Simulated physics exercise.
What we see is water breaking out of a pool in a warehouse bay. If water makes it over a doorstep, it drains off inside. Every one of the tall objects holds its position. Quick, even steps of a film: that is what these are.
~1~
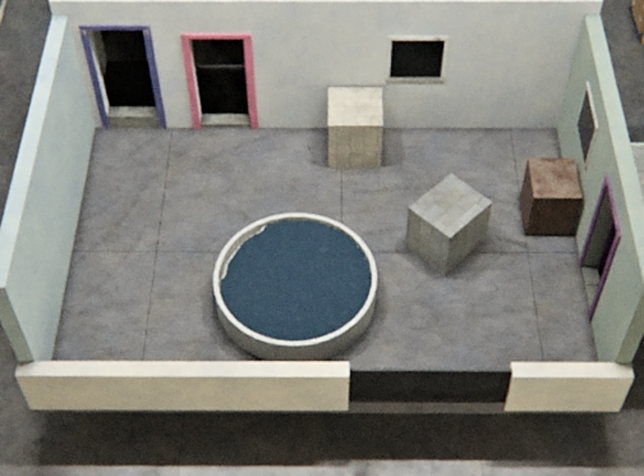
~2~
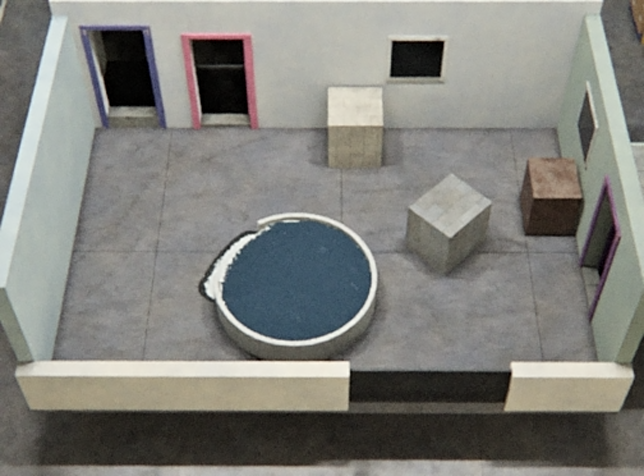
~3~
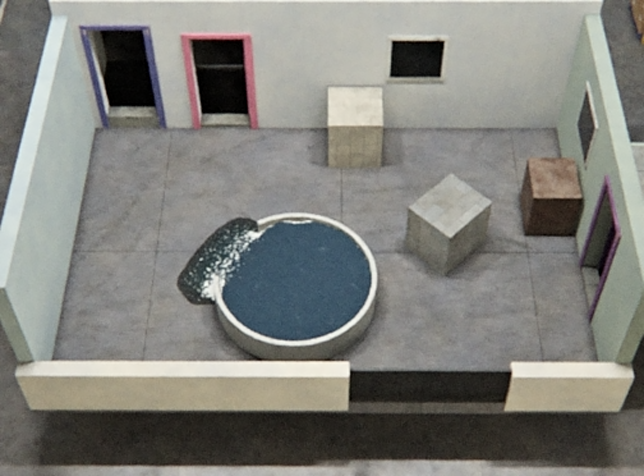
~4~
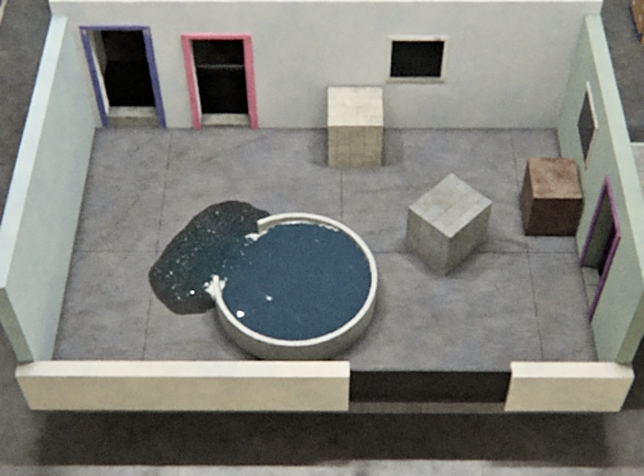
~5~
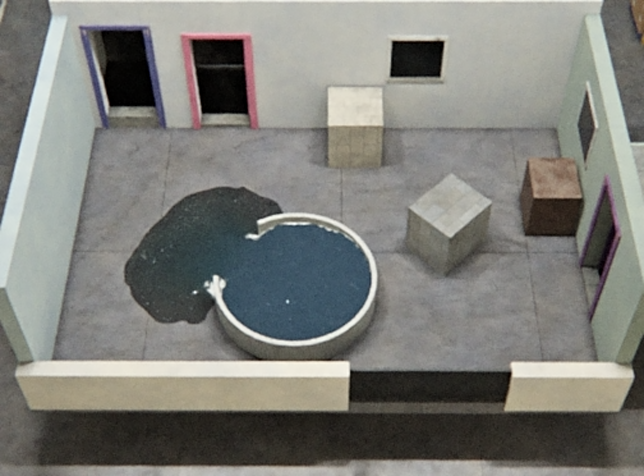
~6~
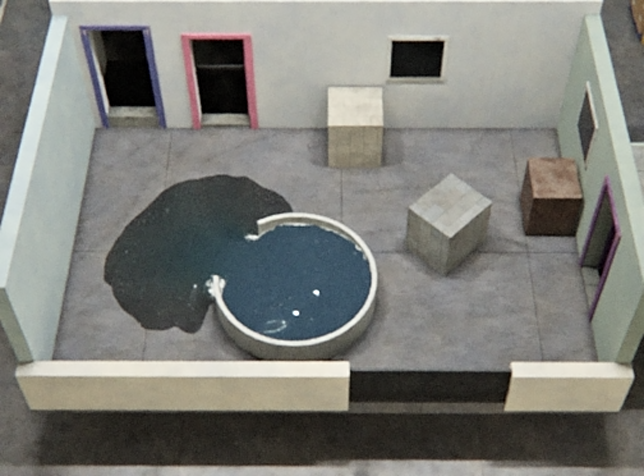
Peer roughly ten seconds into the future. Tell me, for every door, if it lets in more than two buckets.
Result: Pink door: Up to two buckets; purple door: Up to two buckets; blue door: Up to two buckets.
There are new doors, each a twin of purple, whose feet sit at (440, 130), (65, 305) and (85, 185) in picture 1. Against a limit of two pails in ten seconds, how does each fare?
Door by door: Stays short, gets past, gets past.
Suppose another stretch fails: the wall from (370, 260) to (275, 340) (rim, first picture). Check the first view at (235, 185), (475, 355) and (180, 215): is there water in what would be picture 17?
So that's left bare for the first, waterlogged for the second and left bare for the third.
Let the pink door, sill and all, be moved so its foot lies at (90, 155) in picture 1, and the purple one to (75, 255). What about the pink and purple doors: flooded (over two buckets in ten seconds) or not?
The pink door overflows, and the purple door overflows.
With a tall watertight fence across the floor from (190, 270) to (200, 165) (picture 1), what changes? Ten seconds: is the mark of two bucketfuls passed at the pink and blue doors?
I'd say the pink door admits over the limit while the blue door admits under the limit.
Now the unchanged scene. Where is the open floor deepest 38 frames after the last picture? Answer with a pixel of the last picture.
Check close to (298, 138).
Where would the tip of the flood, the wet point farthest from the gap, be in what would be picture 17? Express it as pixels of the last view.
The farthest point of the front sits at (96, 130).
A moment on, water covers 25 % of the floor; the pink door not reached, the purple door not reached, the blue door not reached.
Next, water covers 30 % of the floor; the pink door wet at the sill, nothing in, the purple door not reached, the blue door wet at the sill, nothing in.
Then, water covers 35 % of the floor; the pink door wet at the sill, nothing in, the purple door not reached, the blue door wet at the sill, nothing in.
Later, water covers 55 % of the floor; the pink door under two buckets in, the purple door not reached, the blue door wet at the sill, nothing in.
In the end, water covers 80 % of the floor; the pink door under two buckets in, the purple door not reached, the blue door wet at the sill, nothing in.
